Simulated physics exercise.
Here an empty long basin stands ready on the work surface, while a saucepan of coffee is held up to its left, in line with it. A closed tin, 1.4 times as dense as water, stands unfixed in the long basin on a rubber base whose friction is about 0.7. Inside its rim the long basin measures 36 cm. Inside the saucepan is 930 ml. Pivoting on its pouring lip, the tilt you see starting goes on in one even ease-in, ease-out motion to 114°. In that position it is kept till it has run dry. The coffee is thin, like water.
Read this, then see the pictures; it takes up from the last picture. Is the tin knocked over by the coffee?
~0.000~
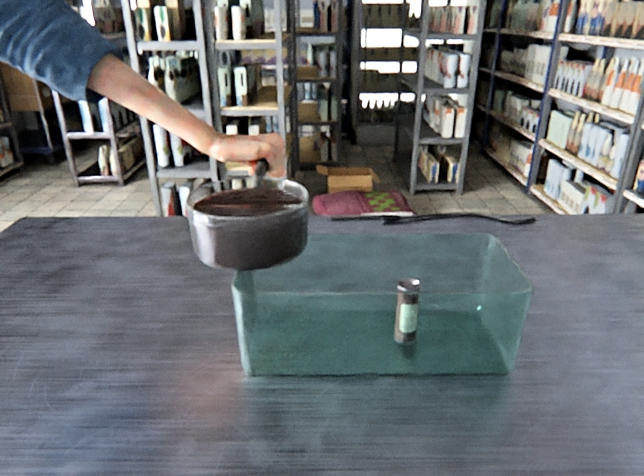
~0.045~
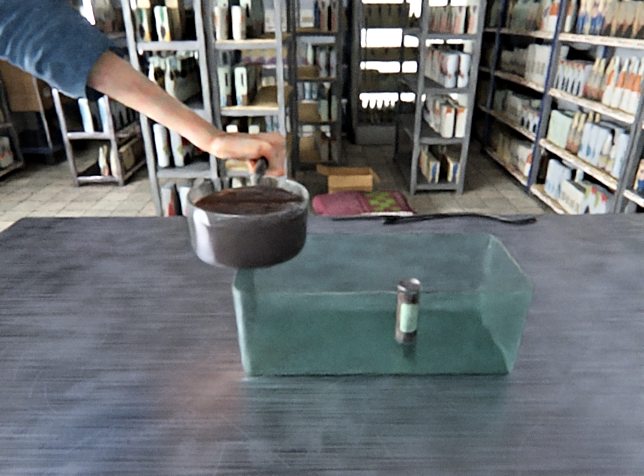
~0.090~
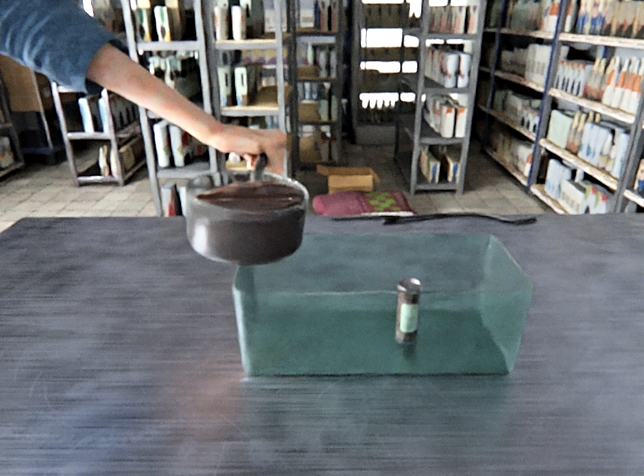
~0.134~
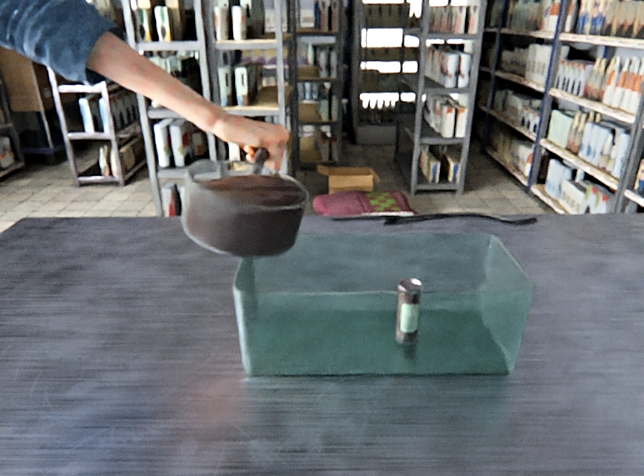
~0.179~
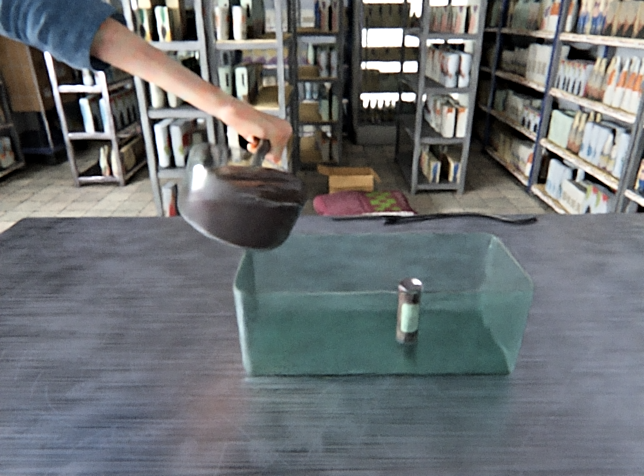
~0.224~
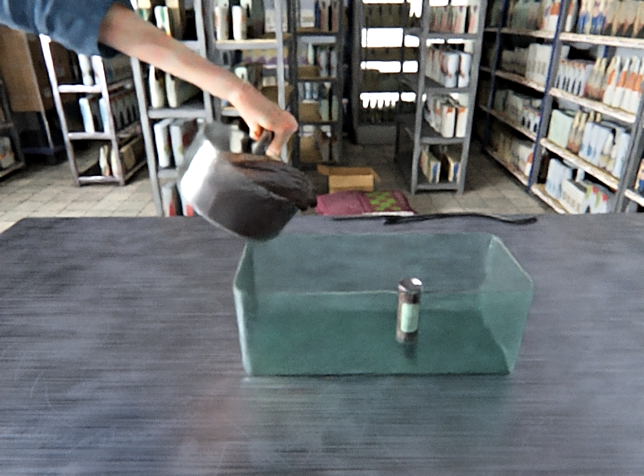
It overbalances.
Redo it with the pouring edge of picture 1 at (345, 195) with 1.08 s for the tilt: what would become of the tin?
Result: Tin upright.
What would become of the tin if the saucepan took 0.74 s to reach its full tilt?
Result: Tin tipped over.
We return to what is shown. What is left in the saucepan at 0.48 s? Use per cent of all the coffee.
About 30 percent.
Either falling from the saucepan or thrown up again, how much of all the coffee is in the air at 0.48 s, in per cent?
Roughly 54 %.
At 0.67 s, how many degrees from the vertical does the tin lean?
Lean: Around 30° from upright.
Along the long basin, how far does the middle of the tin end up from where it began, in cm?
All told, the tin's centre has moved close to 8.0 cm.
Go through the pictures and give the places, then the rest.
It leans 0°; its right rim is at (307, 197); the coffee meets the walls at (193, 205) and (306, 204); the long basin's rim runs from (241, 262) to (513, 260); the tin's top is at (409, 287), in the first picture.
It leans 2°; its right rim is at (307, 197); the coffee meets the walls at (192, 204) and (306, 202), in the second picture.
It leans 7°; its right rim is at (307, 197); the coffee meets the walls at (191, 200) and (305, 197), in the third picture.
It leans 14°; its right rim is at (307, 197); the coffee meets the walls at (189, 192) and (307, 191), in the fourth picture.
It leans 25°; its right rim is at (307, 197); the coffee meets the walls at (186, 177) and (305, 189); 2 per cent is over the edge, in the fifth picture.
It leans 37°; its right rim is at (307, 197); the coffee meets the walls at (185, 158) and (300, 183); 5 per cent is over the edge, in the sixth picture.
By 0.48 s the tilt is 106° and 29 per cent is still to pour; the tin stands where it began.
By 0.67 s the tilt is 114° and 1 per cent is still to pour; the tin leans 32°.
By 0.87 s the tilt is 114° and 0 per cent is still to pour; the tin lies on its side.
By 1.08 s the tilt is 114° and 0 per cent is still to pour; the tin lies on its side.
At rest the tin lies on its side.
